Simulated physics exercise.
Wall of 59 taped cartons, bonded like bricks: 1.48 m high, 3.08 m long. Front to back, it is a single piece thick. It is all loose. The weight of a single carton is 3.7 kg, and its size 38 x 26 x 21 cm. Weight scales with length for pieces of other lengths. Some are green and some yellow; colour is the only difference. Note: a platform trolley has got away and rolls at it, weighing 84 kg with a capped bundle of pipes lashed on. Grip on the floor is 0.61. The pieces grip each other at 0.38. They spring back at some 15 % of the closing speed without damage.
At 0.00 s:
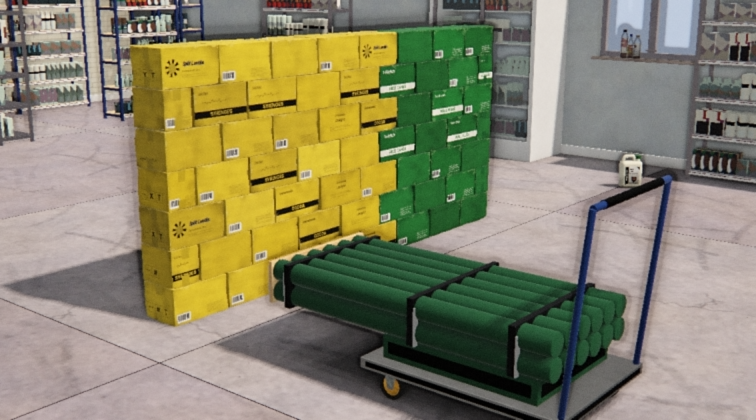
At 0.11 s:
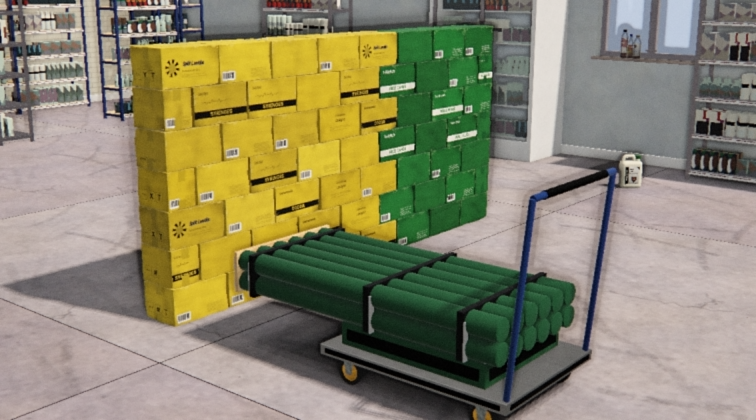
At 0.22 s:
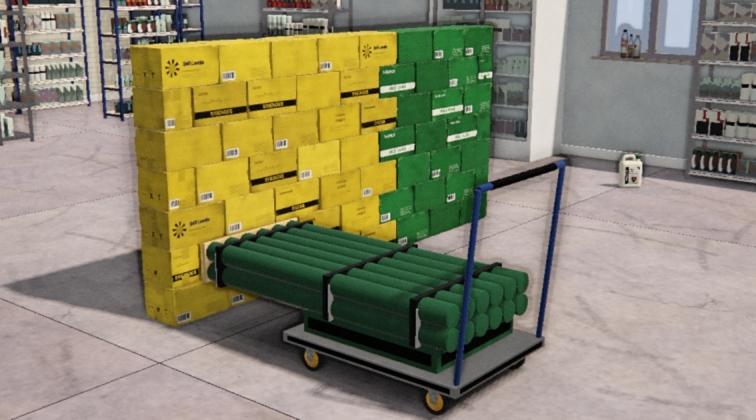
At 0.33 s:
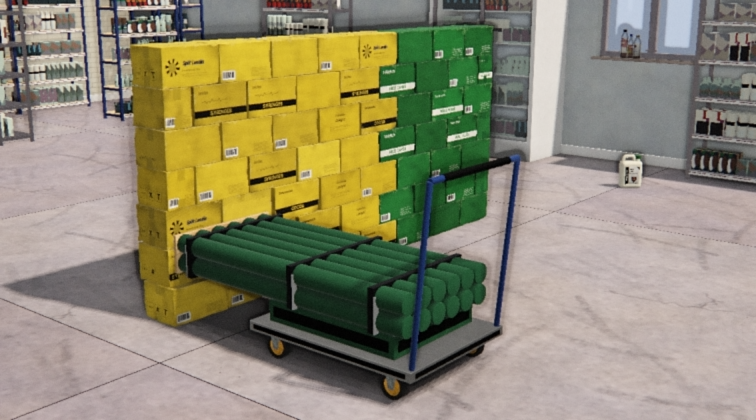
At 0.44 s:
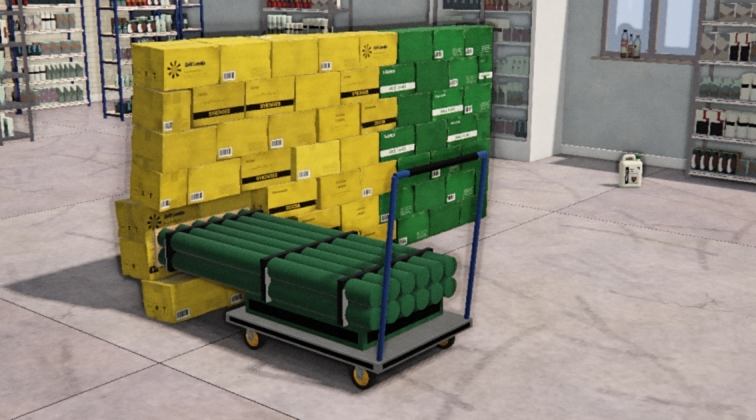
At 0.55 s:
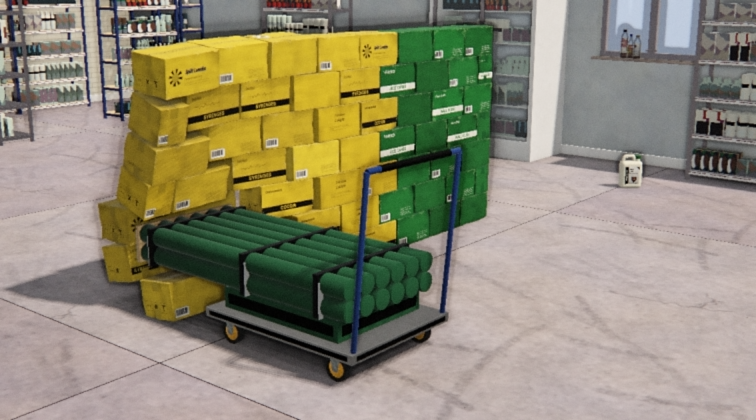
A loaded trolley rolls left into a carton wall, pushing yellow boxes out of line.
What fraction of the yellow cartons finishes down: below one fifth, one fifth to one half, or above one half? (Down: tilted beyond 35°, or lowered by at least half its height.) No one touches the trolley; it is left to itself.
I expect the downed ones to land between a fifth and half.
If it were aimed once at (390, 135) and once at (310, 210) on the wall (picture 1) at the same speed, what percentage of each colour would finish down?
For yellow it's 20 then 80 per cent, for green 20 then 20 per cent.
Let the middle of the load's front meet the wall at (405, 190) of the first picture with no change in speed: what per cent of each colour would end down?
Then yellow ends 40 per cent down and green 80 per cent.
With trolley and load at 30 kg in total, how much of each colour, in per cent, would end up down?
Result: Yellow 0, green 0 %.
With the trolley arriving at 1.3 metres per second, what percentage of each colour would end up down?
Result - yellow: 70%; green: 0%.
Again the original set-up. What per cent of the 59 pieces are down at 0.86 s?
15 %.
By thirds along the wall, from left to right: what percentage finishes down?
From the left: 70, then 0, then 0 percent.
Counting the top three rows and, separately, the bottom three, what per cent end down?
Top: 30%, bottom: 20%.
By 0.86 s, load 66 cm past the wall's line, still rolling; 9 of the 35 yellow cartons down (9 of 59 in all colours); top yellow carton moved 7 cm.
By 1.66 s, load 99 cm past the wall's line, stopped; 12 of the 35 yellow cartons down (12 of 59 in all colours); top yellow carton moved 14 cm.
When it is over (3.7 s), load 97 cm past the wall's line, stopped; 14 of the 35 yellow cartons down (14 of 59 in all colours); top yellow carton upside down; top green carton unmoved. That is 40 per cent. In pixels of the last frame, middles, top yellow carton near (373, 300), top green carton near (401, 46).
